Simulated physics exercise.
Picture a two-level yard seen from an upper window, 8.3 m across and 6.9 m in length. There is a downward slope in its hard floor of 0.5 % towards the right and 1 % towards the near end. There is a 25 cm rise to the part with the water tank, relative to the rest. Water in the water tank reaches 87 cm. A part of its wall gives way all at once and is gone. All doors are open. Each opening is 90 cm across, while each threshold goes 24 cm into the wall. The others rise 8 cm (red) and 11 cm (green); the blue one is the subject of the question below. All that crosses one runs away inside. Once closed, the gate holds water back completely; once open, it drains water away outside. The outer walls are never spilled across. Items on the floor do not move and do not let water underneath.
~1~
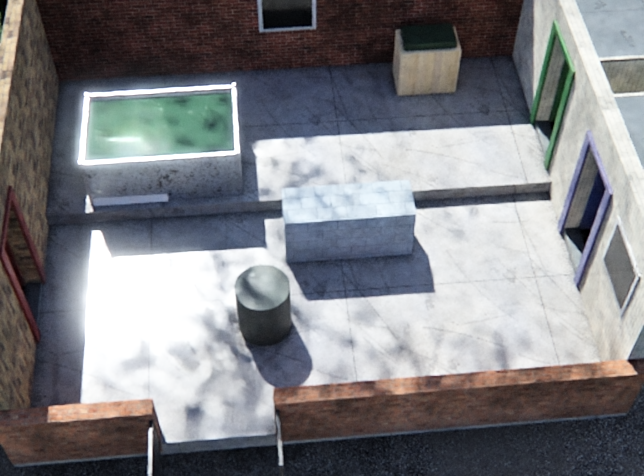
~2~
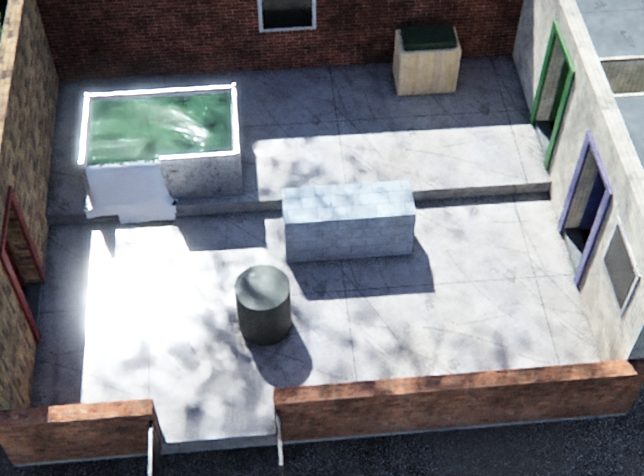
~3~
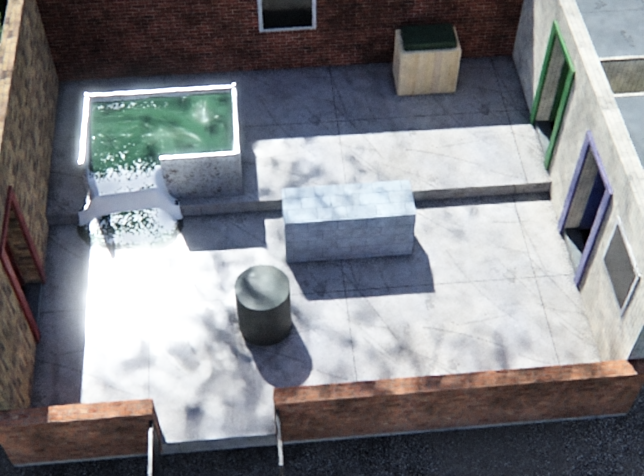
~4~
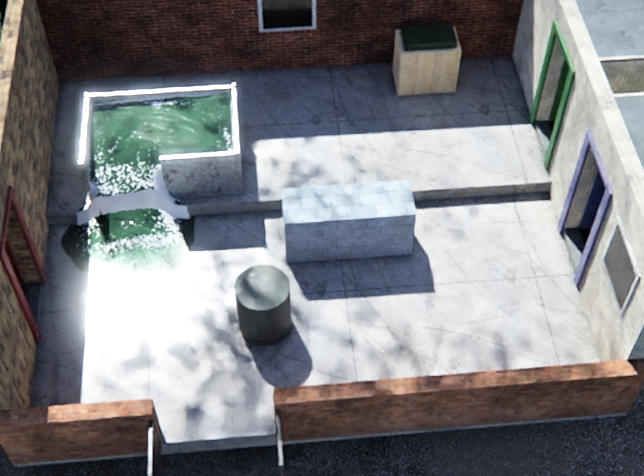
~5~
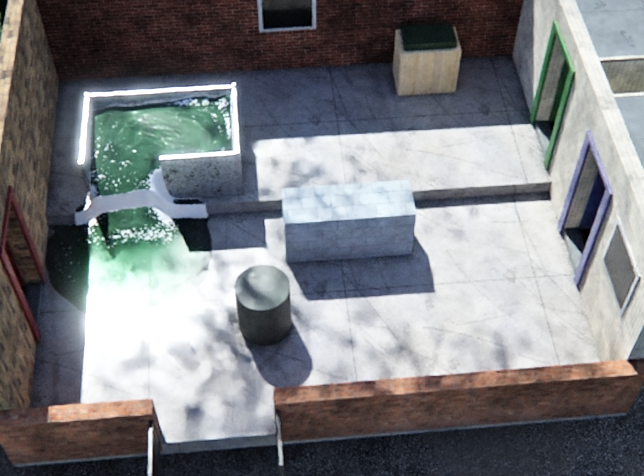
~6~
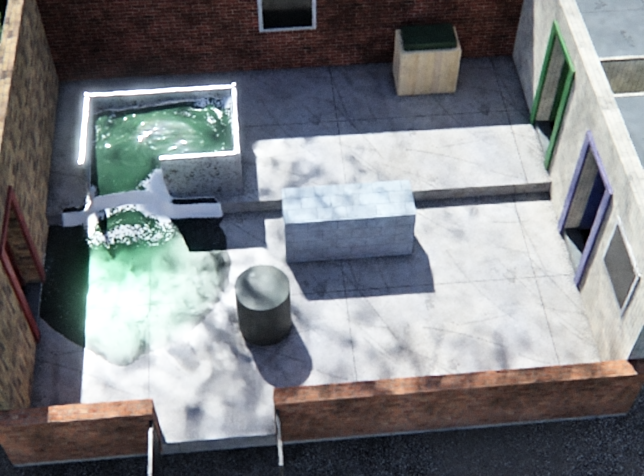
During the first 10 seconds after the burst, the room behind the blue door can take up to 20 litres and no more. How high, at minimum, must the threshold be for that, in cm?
6 cm.
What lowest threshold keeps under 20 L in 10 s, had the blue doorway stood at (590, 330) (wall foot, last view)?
Minimum: About 14.5 cm.
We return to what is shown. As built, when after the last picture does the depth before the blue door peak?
Approximately 9.5 s.
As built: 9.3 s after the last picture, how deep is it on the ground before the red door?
A ruler would read roughly 5.0 cm.
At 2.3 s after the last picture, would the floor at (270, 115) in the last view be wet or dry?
Point status: Clear.
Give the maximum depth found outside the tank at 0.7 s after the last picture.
Up to some 60 centimetres, I'd say.
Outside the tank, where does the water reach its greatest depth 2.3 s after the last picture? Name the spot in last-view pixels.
(28, 438).
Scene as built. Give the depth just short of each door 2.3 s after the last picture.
Depth at blue 0 cm, at red 13 cm, at green 0 cm.
Then, 0.7 s after the last picture water covers 25 % of the floor, deepest (60 cm) near (28, 438); it has not reached the blue door.
Then, 2.3 s after the last picture water covers 25 % of the floor, deepest (37 cm) near (28, 438); it has not reached the blue door.
Then, 9.3 s after the last picture water covers 55 % of the floor, deepest (12 cm) near (586, 393); 11 cm at the blue door, 0 litres in over its 16 cm threshold.
At the blue door as built, the water peaked near 11 cm, 9.3 s after the last picture.
With a threshold of 5 cm, 32 litres would have come in within the 10 s; with 8 cm, 8 litres. So under 20 litres takes about 6 cm.
